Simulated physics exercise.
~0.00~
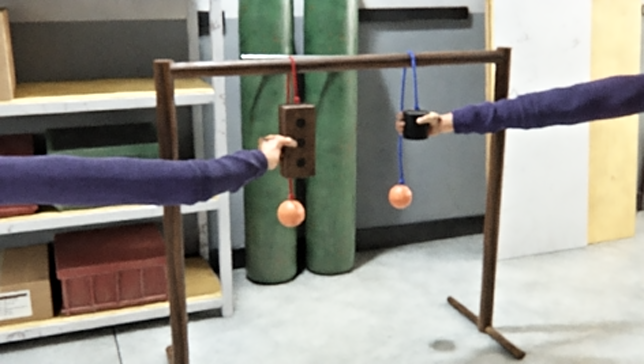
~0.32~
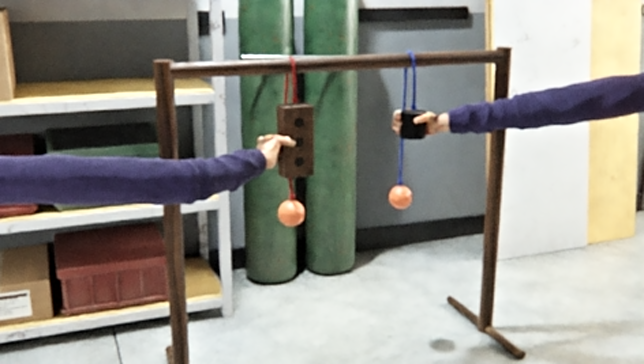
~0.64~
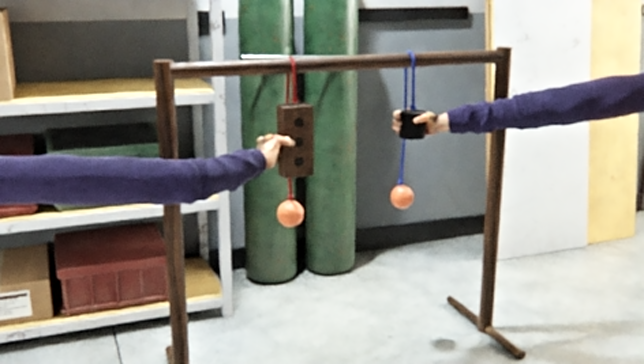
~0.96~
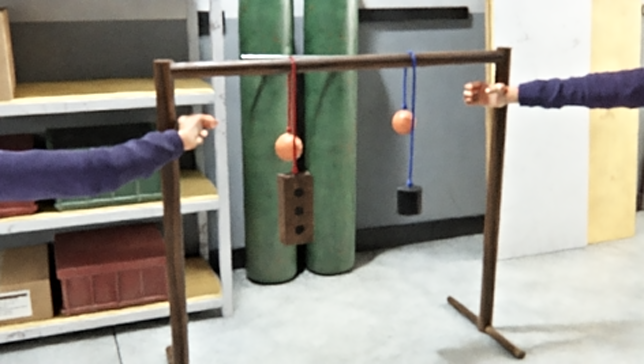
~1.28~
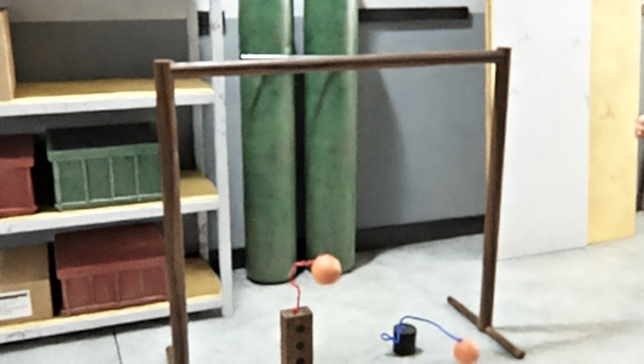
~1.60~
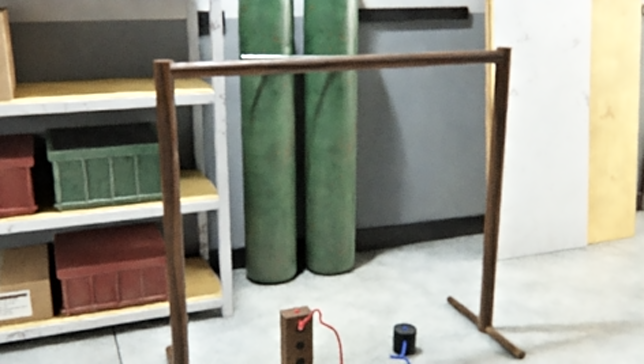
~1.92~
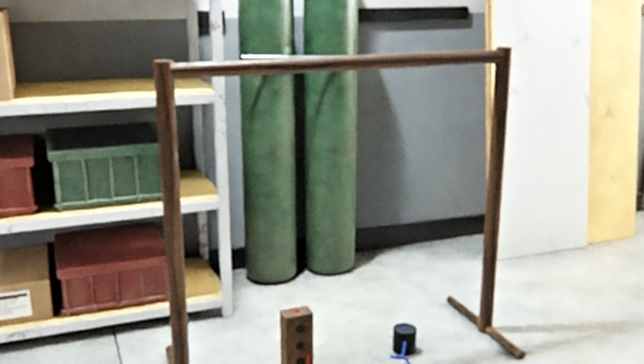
Two hands held a brown brick and a small black cylinder on cords looped over a wooden rail, with an orange ball hanging from each. Once released, both objects dropped, pulling the balls up and over, and ended on the floor.
